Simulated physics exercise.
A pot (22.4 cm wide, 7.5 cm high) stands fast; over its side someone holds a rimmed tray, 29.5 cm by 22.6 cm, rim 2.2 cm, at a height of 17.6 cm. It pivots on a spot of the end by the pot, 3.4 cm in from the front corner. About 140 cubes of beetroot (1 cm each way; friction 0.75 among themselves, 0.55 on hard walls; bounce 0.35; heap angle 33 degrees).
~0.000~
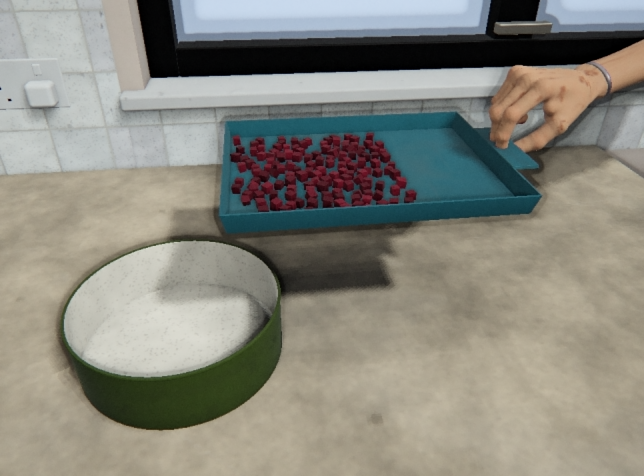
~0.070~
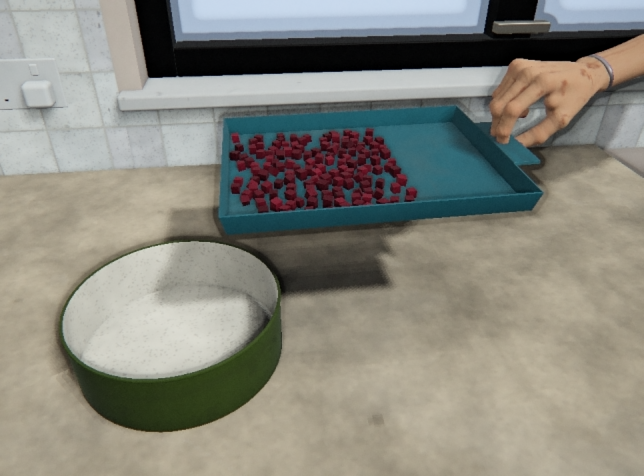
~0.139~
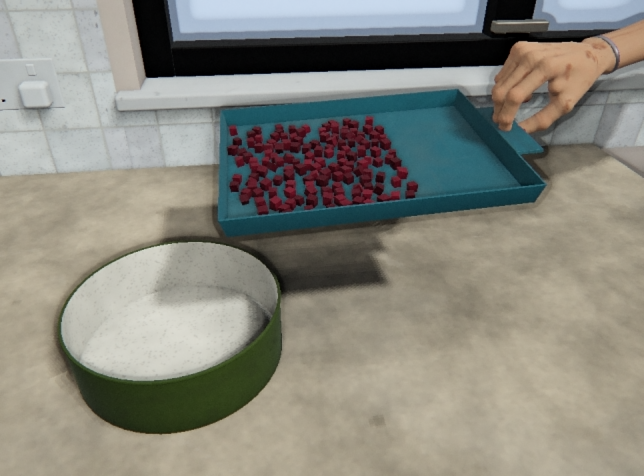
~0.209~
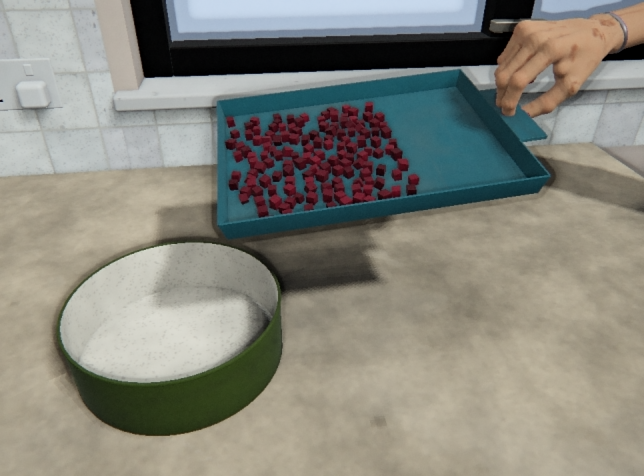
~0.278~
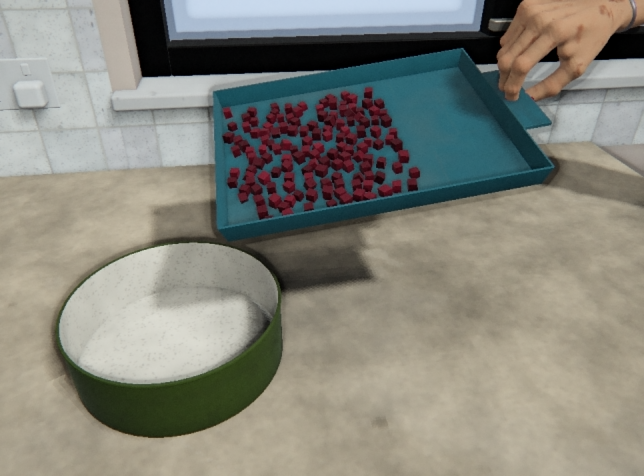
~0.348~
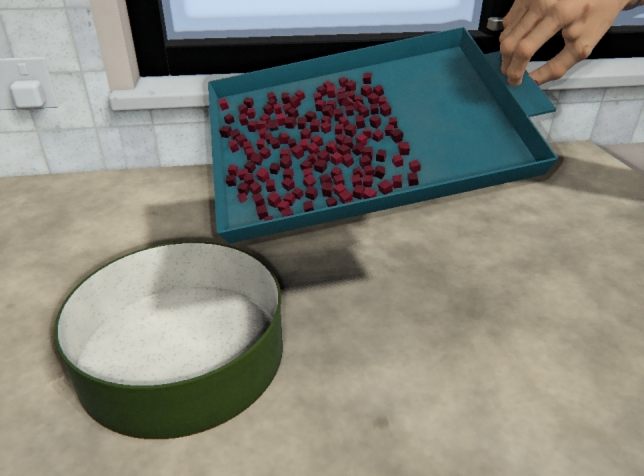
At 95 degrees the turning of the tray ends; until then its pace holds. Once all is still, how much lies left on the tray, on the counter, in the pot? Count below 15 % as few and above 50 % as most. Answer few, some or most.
Tray few, counter some, pot most.
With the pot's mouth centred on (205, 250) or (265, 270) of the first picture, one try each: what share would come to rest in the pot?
About 0 and 30 per cent.
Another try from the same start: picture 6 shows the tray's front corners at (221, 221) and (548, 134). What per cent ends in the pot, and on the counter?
Pot 100, counter 0.
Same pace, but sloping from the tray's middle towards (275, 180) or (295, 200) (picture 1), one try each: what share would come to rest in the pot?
About 80 and 95 per cent.
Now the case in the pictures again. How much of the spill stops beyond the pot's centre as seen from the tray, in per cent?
Roughly 10 per cent.
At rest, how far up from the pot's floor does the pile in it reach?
Some 2.0 cm.
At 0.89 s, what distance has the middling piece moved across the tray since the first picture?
Roughly 6 cm.
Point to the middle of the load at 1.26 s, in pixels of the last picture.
Around (255, 182).
After 0.89 s, tilt 55 degrees; the tray holds 100 %, the pot 0 %.
After 1.26 s, tilt 79 degrees; the tray holds 90 %, the pot 5 %.
After 1.71 s, tilt 95 degrees; the tray holds 10 %, the pot 45 %.
By 3.1 s all is still; tray 0 %, counter 40 %, pot 60 %.
